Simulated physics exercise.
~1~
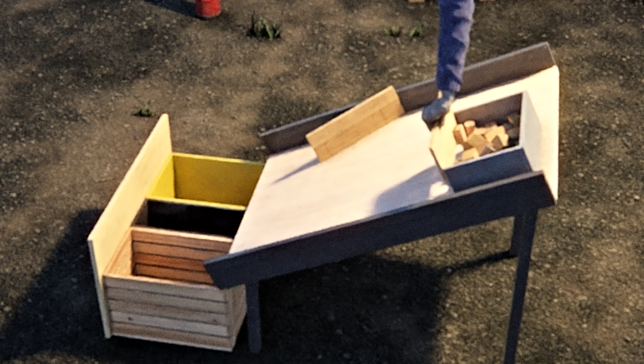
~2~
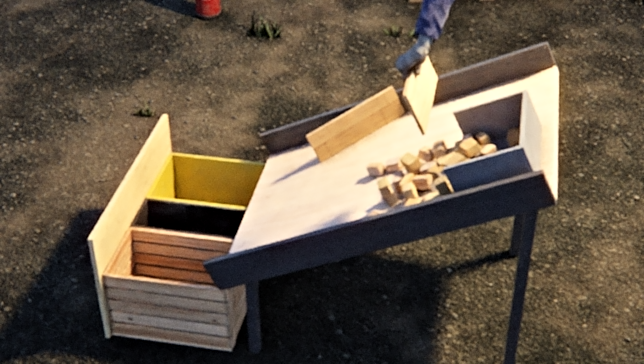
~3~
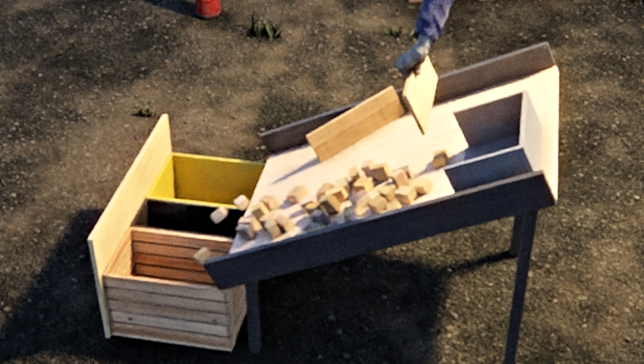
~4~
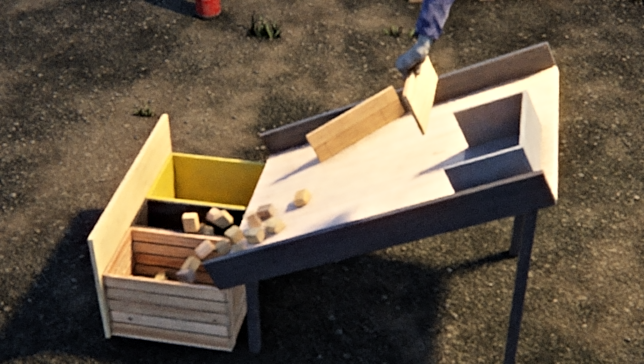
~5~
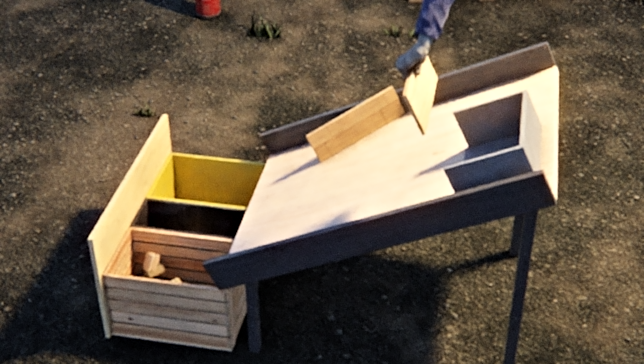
A gloved hand lifts a gate, and wooden blocks tumble left down into open bins.
